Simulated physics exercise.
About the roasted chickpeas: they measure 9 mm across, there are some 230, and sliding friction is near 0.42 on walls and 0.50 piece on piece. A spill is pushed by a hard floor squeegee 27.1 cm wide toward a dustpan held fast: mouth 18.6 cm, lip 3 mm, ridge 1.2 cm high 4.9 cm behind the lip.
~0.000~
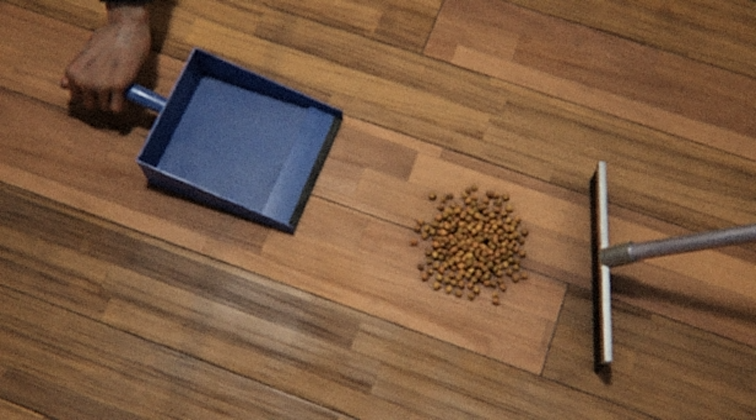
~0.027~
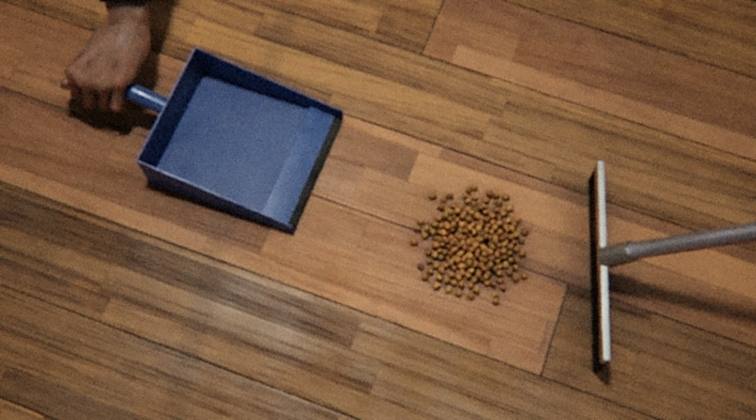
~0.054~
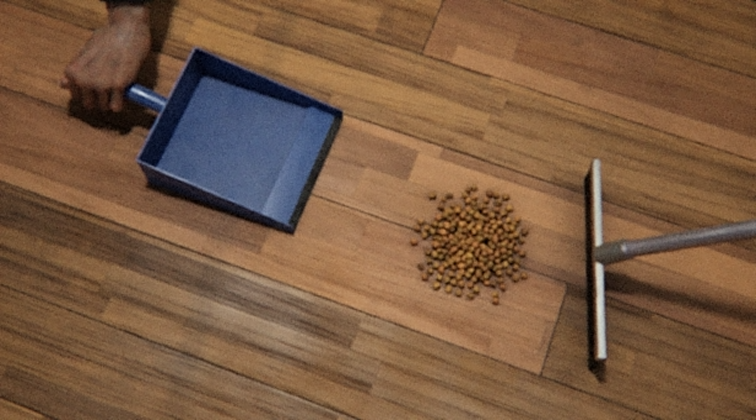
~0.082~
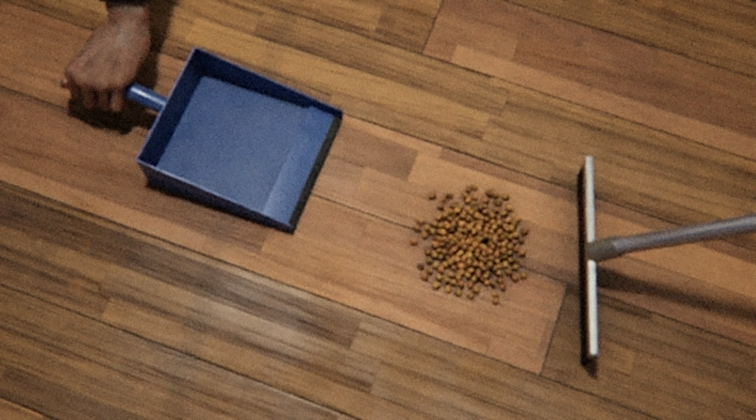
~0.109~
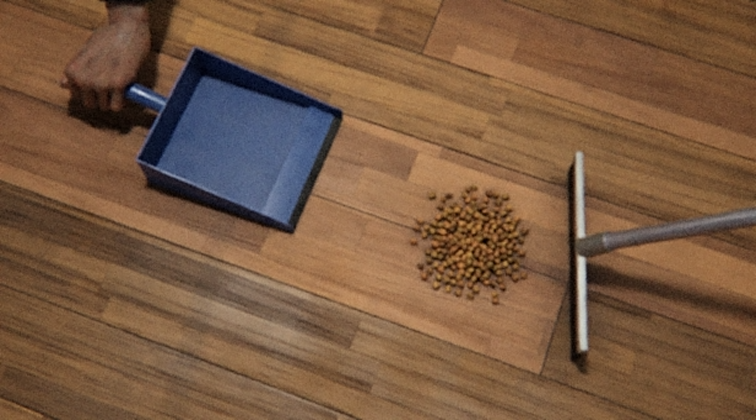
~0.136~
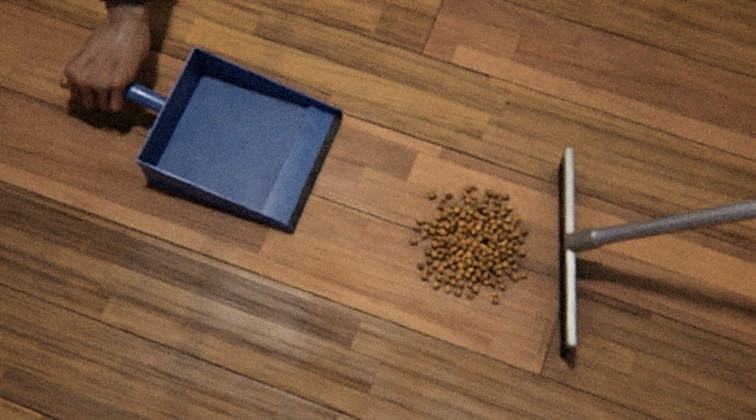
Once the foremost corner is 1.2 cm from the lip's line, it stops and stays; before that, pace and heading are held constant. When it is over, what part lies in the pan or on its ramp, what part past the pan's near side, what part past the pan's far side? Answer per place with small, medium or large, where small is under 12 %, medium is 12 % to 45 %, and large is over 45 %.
In the pan or on its ramp small, past the pan's near side medium, past the pan's far side small.
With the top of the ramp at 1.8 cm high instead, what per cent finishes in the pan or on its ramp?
I'd put it near 5 per cent, ramp counted.
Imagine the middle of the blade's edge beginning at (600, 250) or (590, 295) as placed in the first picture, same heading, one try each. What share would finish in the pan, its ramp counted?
Close to 0 in a hundred, then close to 10 in a hundred.
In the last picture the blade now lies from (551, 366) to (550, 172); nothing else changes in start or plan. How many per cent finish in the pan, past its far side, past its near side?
Final per cent - pan 5, far 0, near 70.
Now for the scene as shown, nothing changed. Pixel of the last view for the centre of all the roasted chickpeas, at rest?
At about (327, 204).
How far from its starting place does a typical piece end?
About 20 cm.
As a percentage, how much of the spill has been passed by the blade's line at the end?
Some 10 percent, give or take.
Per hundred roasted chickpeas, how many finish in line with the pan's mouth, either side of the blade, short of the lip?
I'd estimate close to 70 per cent.
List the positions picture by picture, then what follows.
In the first frame, blade from (606, 360) to (600, 168), moved 0.0 cm, 0 of the pieces shifted so far; middle of the pieces at (471, 241); pan at (234, 146).
In the second frame, blade from (605, 360) to (599, 167), moved 0.2 cm, 0 of the pieces shifted so far; middle of the pieces at (471, 241).
In the third frame, blade from (600, 357) to (595, 165), moved 0.8 cm, 0 of the pieces shifted so far; middle of the pieces at (471, 241).
In the fourth frame, blade from (592, 354) to (587, 162), moved 1.8 cm, 0 of the pieces shifted so far; middle of the pieces at (471, 240).
In the fifth frame, blade from (581, 349) to (578, 158), moved 3.2 cm, 0 of the pieces shifted so far; middle of the pieces at (471, 240).
In the sixth frame, blade from (570, 344) to (568, 154), moved 4.7 cm, 0 of the pieces shifted so far; middle of the pieces at (471, 240); pan at (234, 145). Its pace works out near 0.54 m/s, heading 4 degrees away from the viewer's side.
Then, at 0.41 s, middle of the blade 21 cm from the lip; 0 % over the lip, far side 0 %, near side 10 %.
Then, at 0.59 s, middle of the blade 11 cm from the lip; 0 % over the lip, far side 0 %, near side 20 %.
Then, at 0.90 s, middle of the blade 5 cm from the lip; 5 % over the lip, far side 0 %, near side 25 %.
By 1.2 s all is still; pan 5 %, near side 25 %, far side 0 %, in front of the lip or behind the blade 70 %.
